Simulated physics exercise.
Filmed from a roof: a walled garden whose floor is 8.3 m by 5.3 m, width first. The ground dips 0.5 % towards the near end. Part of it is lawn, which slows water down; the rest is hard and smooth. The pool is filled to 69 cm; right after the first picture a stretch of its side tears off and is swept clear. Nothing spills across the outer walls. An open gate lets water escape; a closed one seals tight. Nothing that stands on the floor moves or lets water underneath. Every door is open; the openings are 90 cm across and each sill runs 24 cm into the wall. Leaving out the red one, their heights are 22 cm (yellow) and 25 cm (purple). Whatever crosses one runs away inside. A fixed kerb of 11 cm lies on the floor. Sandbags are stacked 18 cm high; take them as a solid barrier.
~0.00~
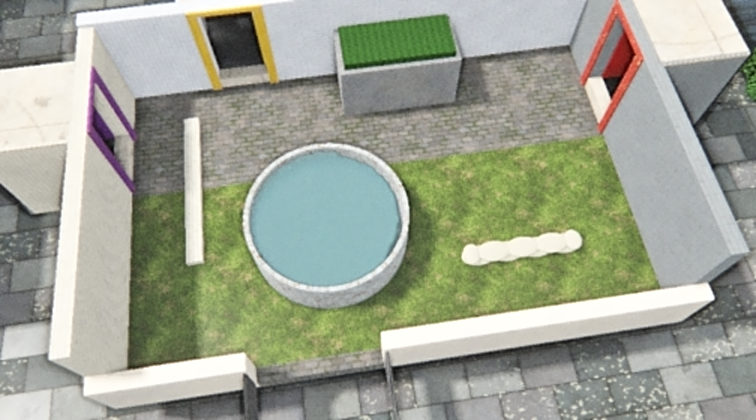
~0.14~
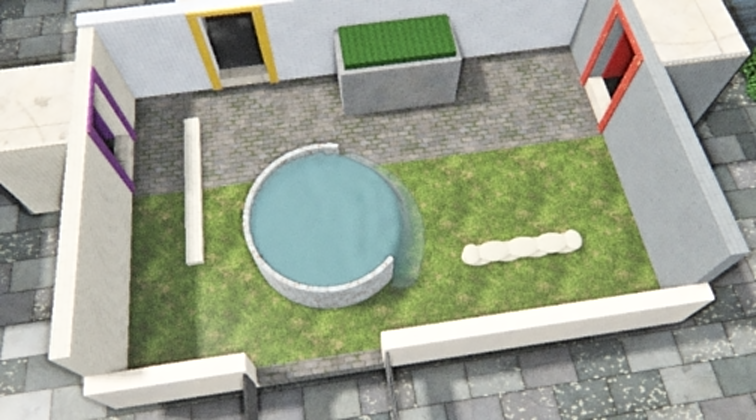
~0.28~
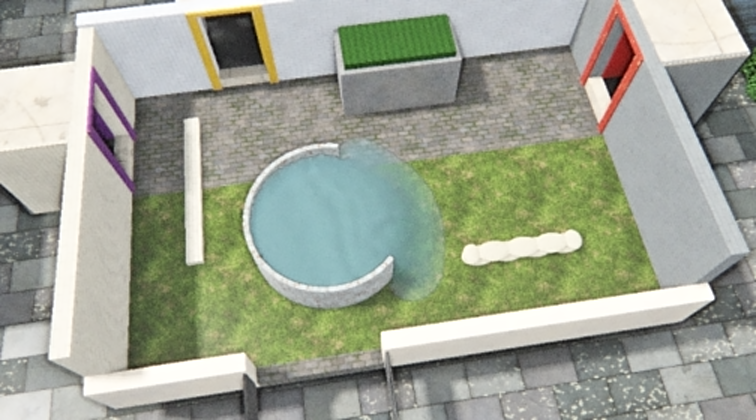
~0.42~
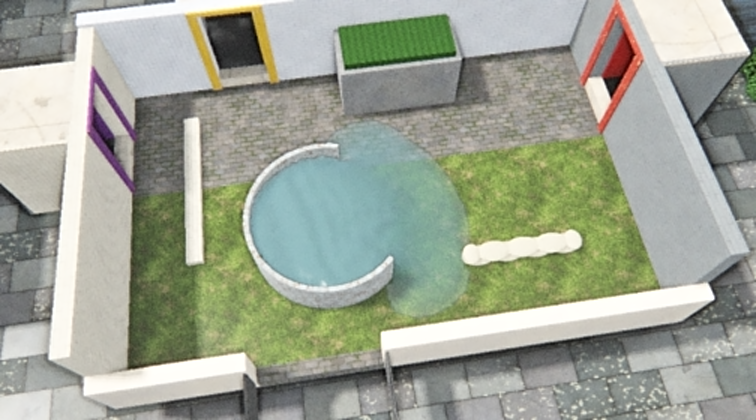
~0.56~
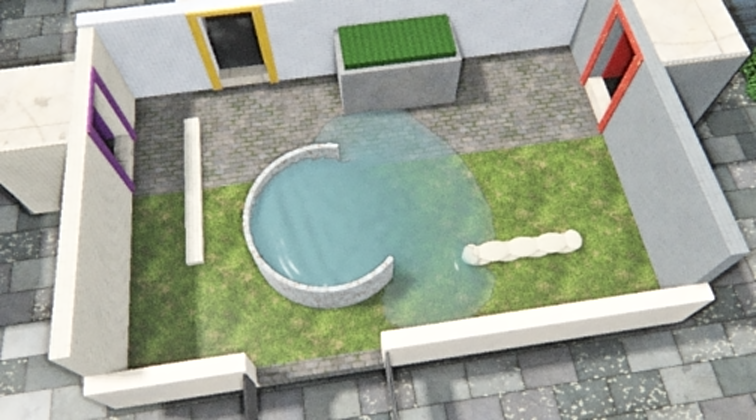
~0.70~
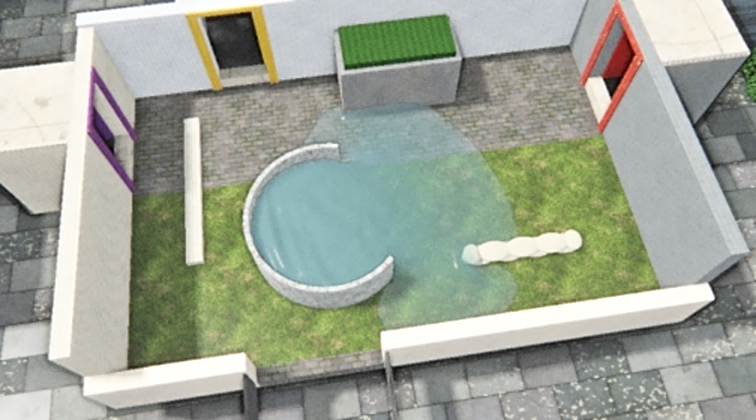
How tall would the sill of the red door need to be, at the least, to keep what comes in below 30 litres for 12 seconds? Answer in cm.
Close to 23 cm is just enough.
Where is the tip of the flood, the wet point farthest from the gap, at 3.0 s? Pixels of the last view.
Around (570, 47).
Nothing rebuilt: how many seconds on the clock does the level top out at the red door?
Around 2.4 s.
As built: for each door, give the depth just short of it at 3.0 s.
Depths in cm: Yellow 2, red 28, purple 0.
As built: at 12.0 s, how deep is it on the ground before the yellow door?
About 5.5 cm.
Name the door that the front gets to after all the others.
The purple one.
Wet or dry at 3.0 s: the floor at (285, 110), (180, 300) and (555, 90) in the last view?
In that order: Wet, still dry, under water.
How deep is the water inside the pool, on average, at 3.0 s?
Roughly 15 cm on average.
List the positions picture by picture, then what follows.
In the first picture, still water, 69 cm deep, in the pool at (327, 215); the red door at (610, 70) is dry.
In the second picture, water pours out at (397, 201) and has run 0.3 m, to (412, 278); about 8 cm deep outside, 69 cm at the back.
In the third picture, the front is at (370, 142), 0.7 m from the gap at (396, 203); 1.9 m2 of floor is wet, 69 cm left at the back.
In the fourth picture, the front is at (463, 285), 1.1 m from the gap at (396, 204); 4.0 m2 of floor is wet, 69 cm left at the back.
In the fifth picture, water pours out at (396, 204) and has run 1.5 m, to (397, 111); about 8 cm deep outside, 63 cm at the back.
In the sixth picture, the front is at (512, 293), 1.9 m from the gap at (396, 204); 8.2 m2 of floor is wet, 58 cm left at the back; the red door at (610, 70), 4.2 m from the gap, is still 2.4 m from the nearest water.
After 1.4 s water covers 35 % of the floor, deepest (27 cm) near (457, 257); it has not reached the red door.
After 3.0 s water covers 60 % of the floor, deepest (34 cm) near (572, 54); 28 cm at the red door, 11 litres in over its 25 cm sill.
After 12.0 s water covers 90 % of the floor, deepest (12 cm) near (416, 342); 8 cm at the red door, 18 litres in over its 25 cm sill.
At the red door as built, the water arrived by 2.0 s and peaked near 32 cm at 2.4 s.
With a sill of 18.5 cm, 71 litres would have come in within the 12 s; with 25 cm, 18 litres. So under 30 litres takes about 23 cm.
